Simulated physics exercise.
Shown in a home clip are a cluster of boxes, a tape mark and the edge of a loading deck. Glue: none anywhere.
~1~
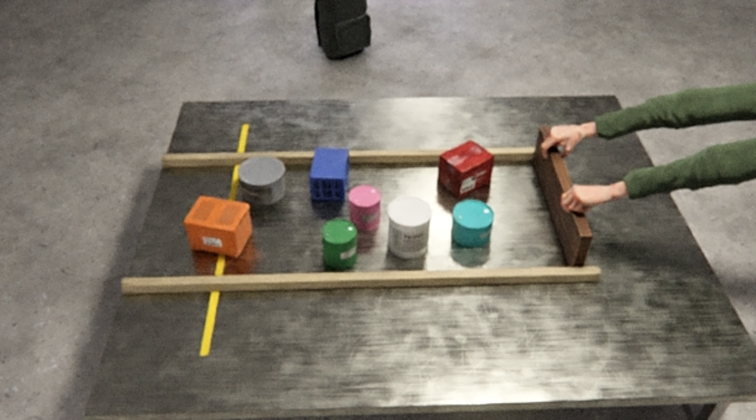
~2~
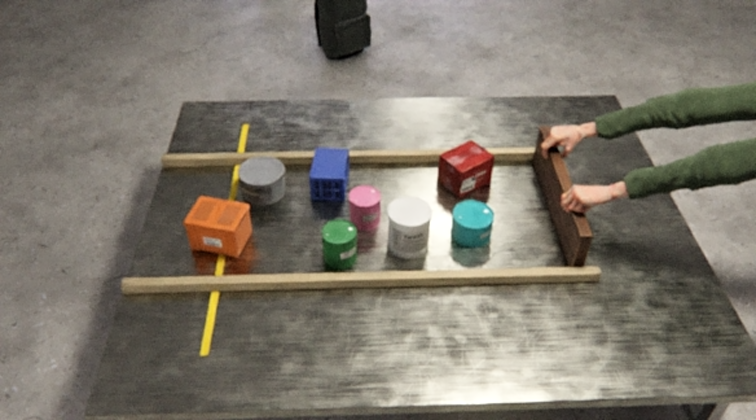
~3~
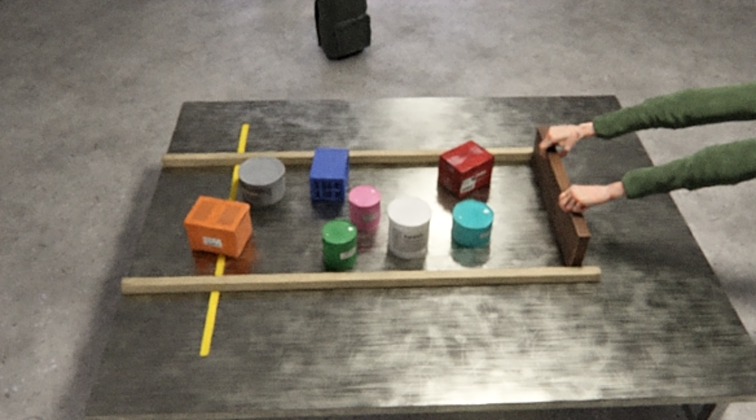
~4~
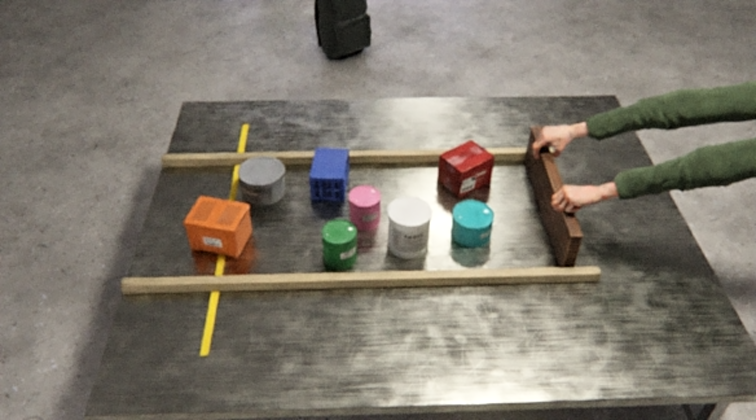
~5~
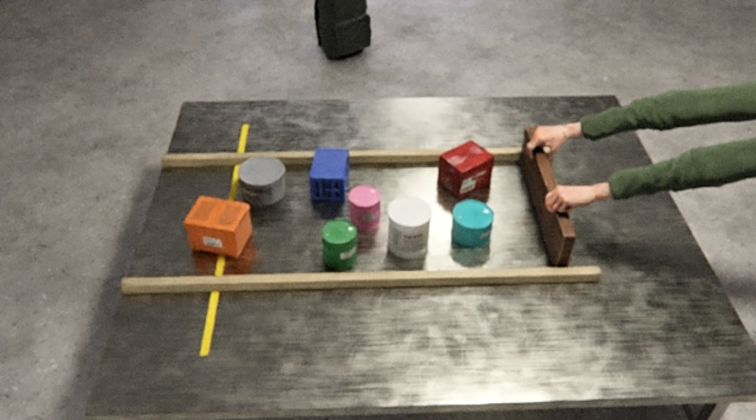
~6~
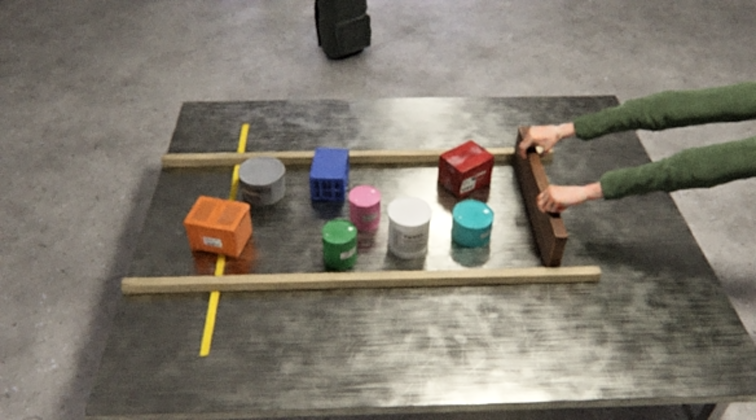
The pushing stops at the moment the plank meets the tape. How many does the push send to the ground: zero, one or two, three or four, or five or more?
Honestly, the ones lost over the side add up to one, maybe two.
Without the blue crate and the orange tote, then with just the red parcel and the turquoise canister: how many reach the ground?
Result, first then second: 0, 0.
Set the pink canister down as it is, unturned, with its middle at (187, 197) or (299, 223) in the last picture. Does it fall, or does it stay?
Result for the pink canister: It leaves the top at position one; it is still there at position two.
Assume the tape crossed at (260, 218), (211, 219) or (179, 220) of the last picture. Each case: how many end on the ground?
0, 1, 4.
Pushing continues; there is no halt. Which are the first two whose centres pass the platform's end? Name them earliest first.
Grey pail, then orange tote.
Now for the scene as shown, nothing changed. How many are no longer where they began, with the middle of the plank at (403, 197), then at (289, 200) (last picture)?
5, then 8.
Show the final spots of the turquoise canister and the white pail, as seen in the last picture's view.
Middles: Around (204, 226) and around (195, 250).
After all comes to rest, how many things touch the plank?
4 in contact.
A little later, none off yet; orange tote at rest near (220, 227); grey pail at rest near (263, 181); blue crate at rest near (330, 174).
When it is over, the number that fall off is one or two; down, grey pail.
